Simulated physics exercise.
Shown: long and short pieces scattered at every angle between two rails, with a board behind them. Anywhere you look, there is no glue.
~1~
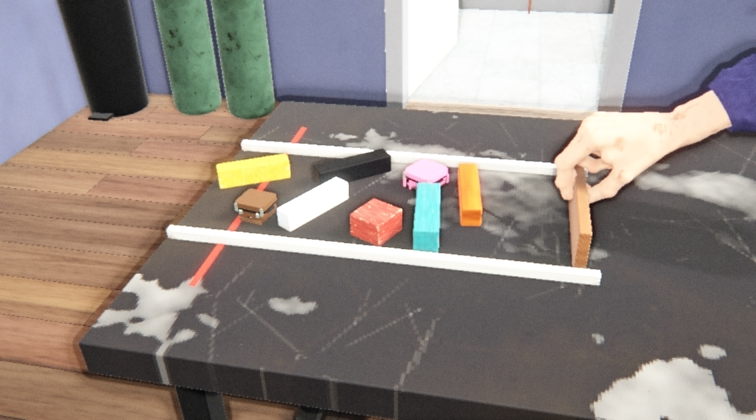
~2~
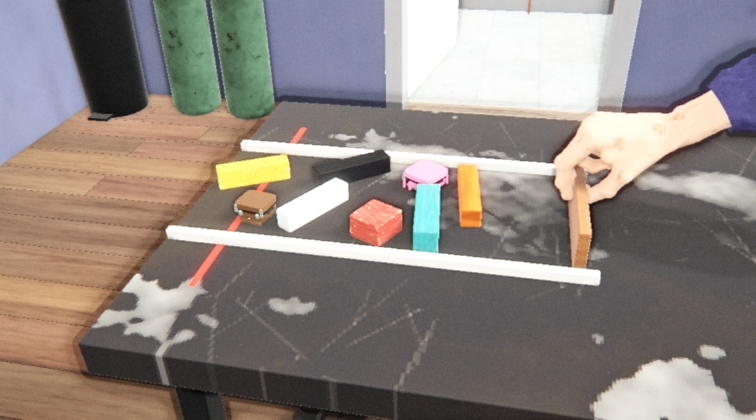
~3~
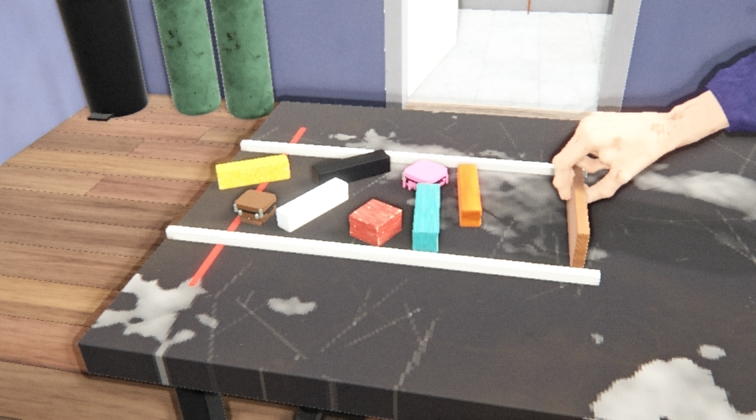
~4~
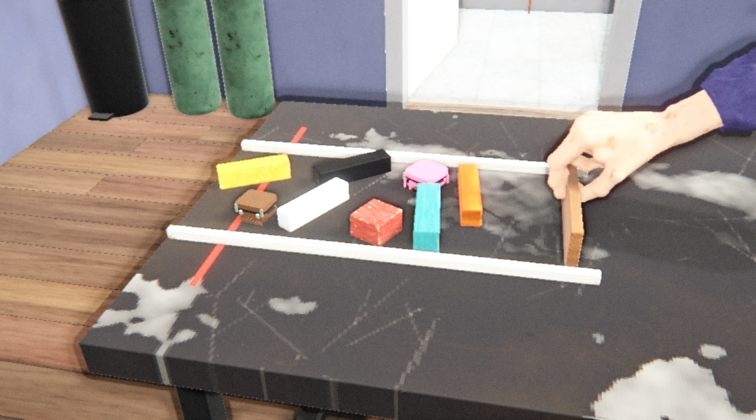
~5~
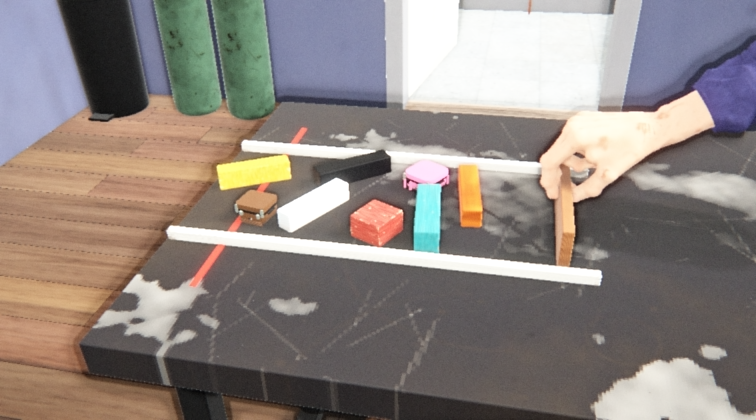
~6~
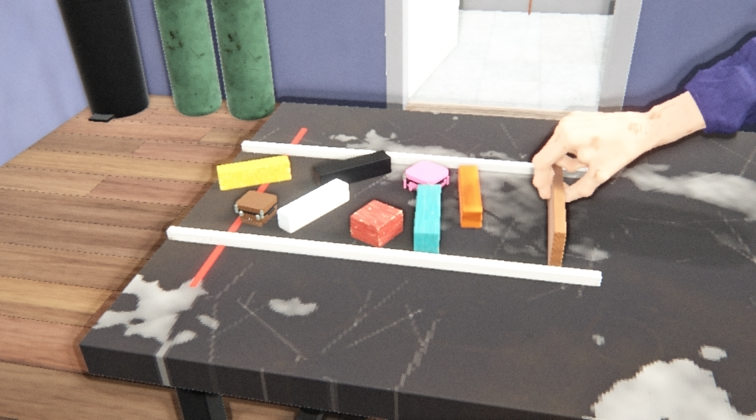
A hand in a dark blue sleeve slides an upright brown board slowly a short way left between two white rails on a black, white-blotched tabletop, seen from above at an angle by a still camera. Yellow, black and white bars and a small brown case lie at left, with a red block, pink case, teal bar and orange bar nearer the board. These scattered pieces stay still, untouched, across a red line.
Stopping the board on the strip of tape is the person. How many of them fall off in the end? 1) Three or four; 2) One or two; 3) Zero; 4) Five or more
Option 1: Three or four.
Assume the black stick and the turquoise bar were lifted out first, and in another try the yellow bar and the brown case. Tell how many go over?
Well, the first time you'd get 2, and the next time 1.
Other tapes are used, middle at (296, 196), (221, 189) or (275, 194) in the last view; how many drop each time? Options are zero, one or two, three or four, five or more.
Result per tape, as listed: No fall at all; five or more; just one or two.
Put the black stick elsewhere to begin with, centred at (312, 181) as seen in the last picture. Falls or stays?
It drops down.
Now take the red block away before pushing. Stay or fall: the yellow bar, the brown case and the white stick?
The yellow bar comes off; the brown case comes off; the white stick stays put.
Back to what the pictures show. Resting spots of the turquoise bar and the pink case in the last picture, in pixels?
Listed as asked: First (219, 201), and then (238, 169).
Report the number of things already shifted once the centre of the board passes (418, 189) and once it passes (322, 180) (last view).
4 by the first point, 8 by the second.
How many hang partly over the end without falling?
It totals 2.
Early on, none off yet; yellow bar at rest near (254, 173); brown case at rest near (258, 209); white stick at rest near (314, 205).
A while later, none off yet; yellow bar at rest near (254, 173); brown case at rest near (258, 209); white stick travelled a little near (300, 203).
Further along, none off yet; yellow bar travelled a little near (226, 173); brown case travelled well along near (199, 198); white stick travelled about its own width near (228, 195).
Finally, the number that fall off is three or four; lost, white stick, brown case and yellow bar.
